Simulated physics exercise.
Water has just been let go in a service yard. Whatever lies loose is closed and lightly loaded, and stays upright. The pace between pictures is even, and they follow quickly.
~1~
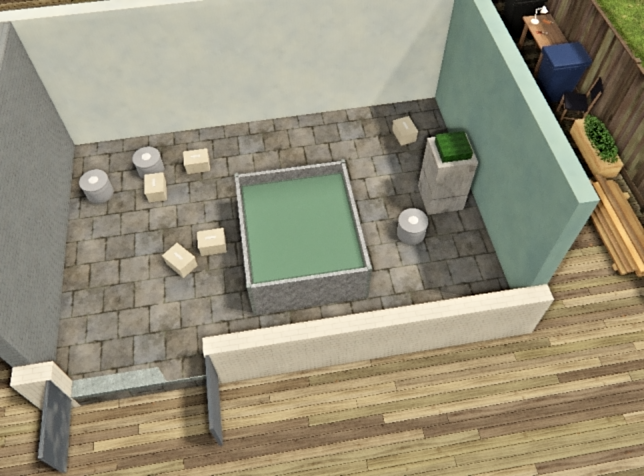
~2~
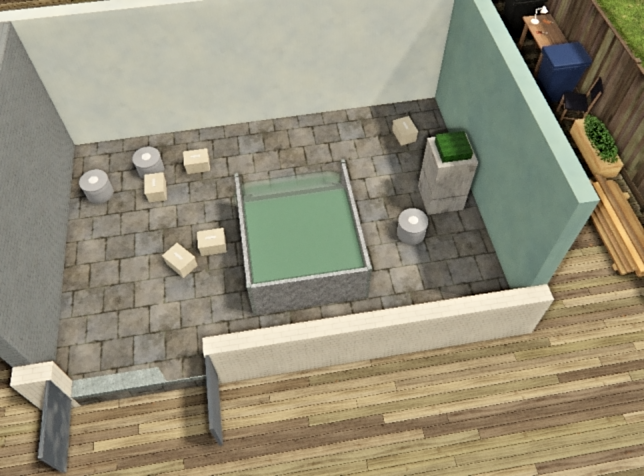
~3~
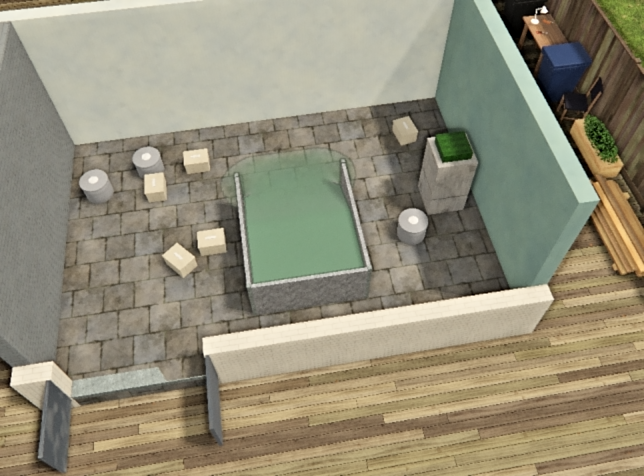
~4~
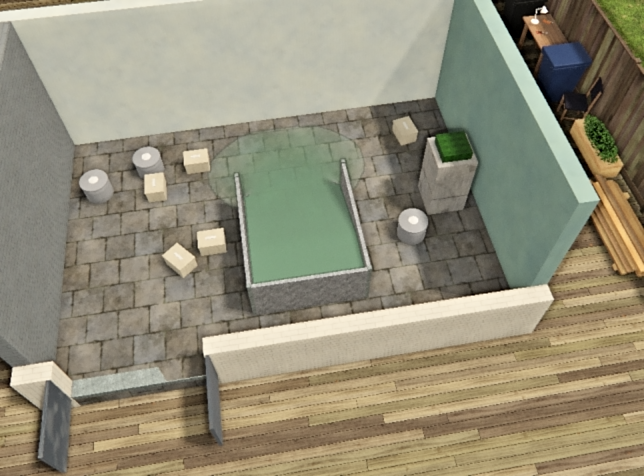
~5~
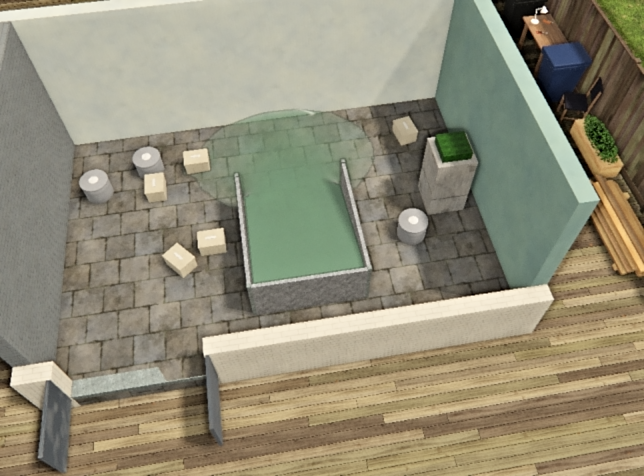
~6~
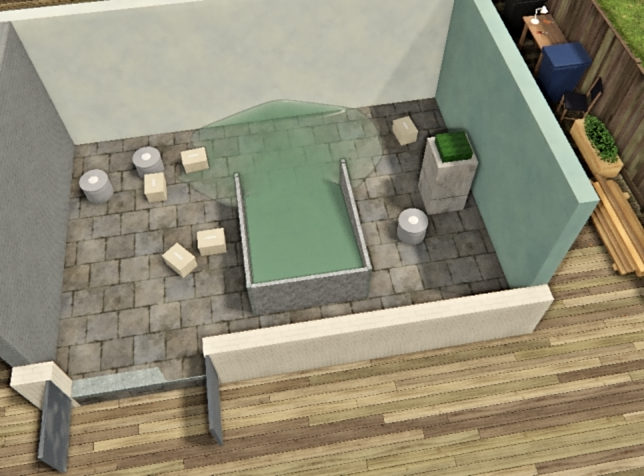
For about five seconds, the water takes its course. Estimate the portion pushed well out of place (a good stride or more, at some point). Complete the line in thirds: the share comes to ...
The share comes to between one and two thirds.
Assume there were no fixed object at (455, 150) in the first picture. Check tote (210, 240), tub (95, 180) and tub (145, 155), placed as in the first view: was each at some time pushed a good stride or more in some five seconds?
Following the order you gave: Moved little if at all, got moved a good way, got moved a good way.
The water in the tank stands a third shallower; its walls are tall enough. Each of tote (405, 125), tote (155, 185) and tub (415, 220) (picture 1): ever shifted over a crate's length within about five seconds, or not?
First one reached the mark, second one reached the mark, third one stopped before it.
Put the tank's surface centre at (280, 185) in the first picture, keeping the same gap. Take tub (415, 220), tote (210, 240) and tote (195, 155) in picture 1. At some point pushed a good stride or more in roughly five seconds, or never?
Item one not displaced far, item two not displaced far, item three travelled far enough.
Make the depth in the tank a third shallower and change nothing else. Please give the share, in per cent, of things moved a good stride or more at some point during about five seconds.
Roughly 60 per cent of them.
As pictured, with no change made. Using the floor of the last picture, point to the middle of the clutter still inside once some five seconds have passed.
About (248, 245).
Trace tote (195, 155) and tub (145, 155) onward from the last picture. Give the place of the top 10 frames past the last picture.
I'd guess close to (77, 159) and close to (121, 176).
A moment on, 0 of 8 are well off their spots; 0 afloat.
Next, 3 of 8 are well off their spots; 1 afloat.
Later, 5 of 8 are well off their spots; 2 afloat.
In the end, 5 of 8 are well off their spots, and 5 have been at some point; 2 afloat.
